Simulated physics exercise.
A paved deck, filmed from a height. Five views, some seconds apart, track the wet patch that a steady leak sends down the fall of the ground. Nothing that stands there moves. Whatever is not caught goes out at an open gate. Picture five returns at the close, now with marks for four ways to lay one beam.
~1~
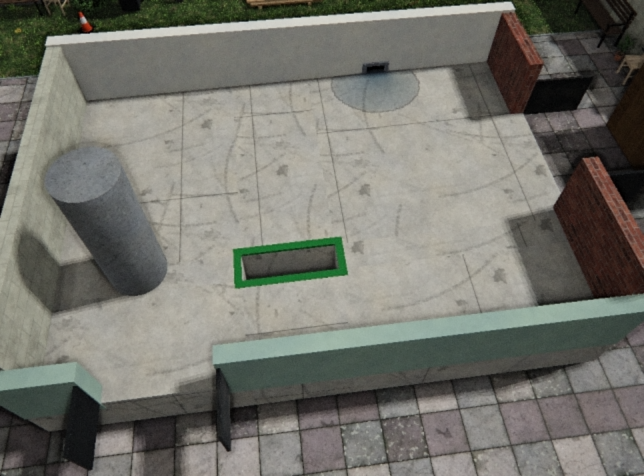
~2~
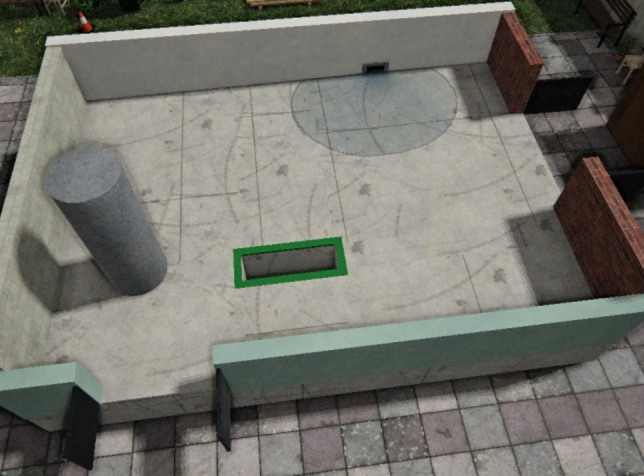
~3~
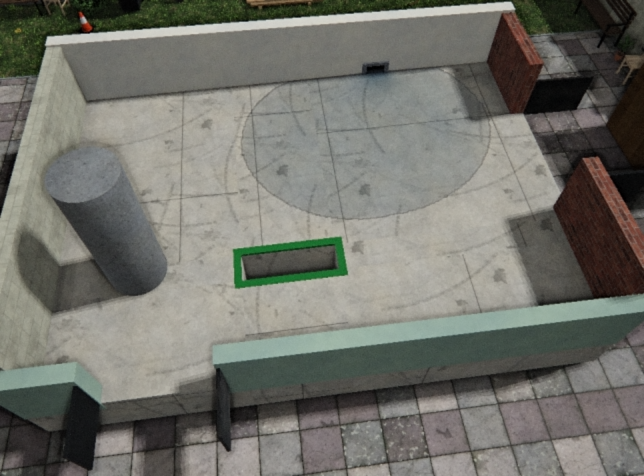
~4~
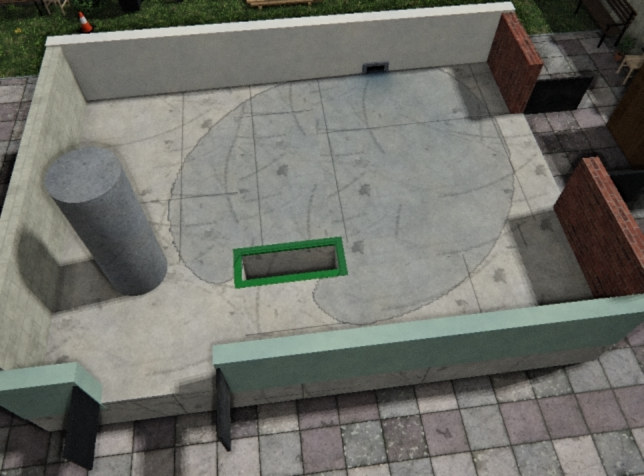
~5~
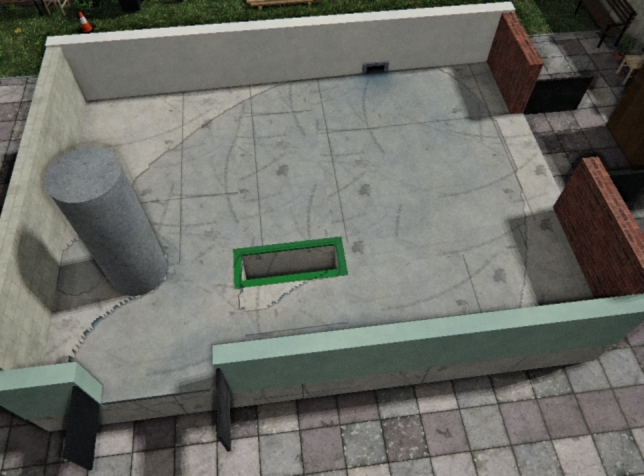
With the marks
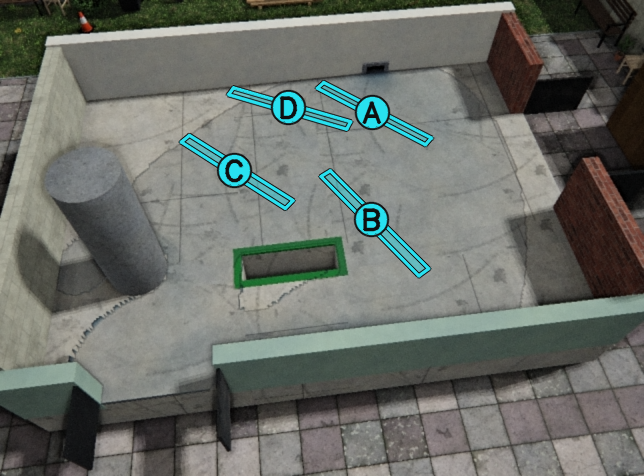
On a walled paved deck, water spreads from the back wall, reaching and surrounding a green-edged pit.
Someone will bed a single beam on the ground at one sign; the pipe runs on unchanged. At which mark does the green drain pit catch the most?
C works best here.
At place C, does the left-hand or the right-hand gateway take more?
The left gate.
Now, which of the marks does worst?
That is place A.
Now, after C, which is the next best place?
That is place D.
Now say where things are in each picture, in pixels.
In the first picture, outfall at (375, 68); green drain pit at (290, 262); open gate at (163, 378); open gate at (530, 158); 3 % of the ground under water, visible out to (395, 106); green drain pit still dry.
In the second picture, 12 % of the ground under water, visible out to (330, 145); green drain pit still dry.
In the third picture, 28 % of the ground under water, visible out to (293, 201); green drain pit still dry.
In the fourth picture, 49 % of the ground under water, visible out to (212, 276); green drain pit taking water.
In the fifth picture, 68 % of the ground under water, visible out to (59, 276); green drain pit taking water.
In cyan, A from (320, 85) to (428, 141); B from (325, 173) to (423, 272); C from (185, 138) to (289, 204); D from (231, 91) to (348, 125).
With A, about 2 % of the stream goes into the green drain pit, about 98 % out by the gates.
With B, about 11 % of the stream goes into the green drain pit, about 89 % out by the gates.
With C, about 44 % of the stream goes into the green drain pit, about 56 % out by the gates.
With D, about 23 % of the stream goes into the green drain pit, about 76 % out by the gates.
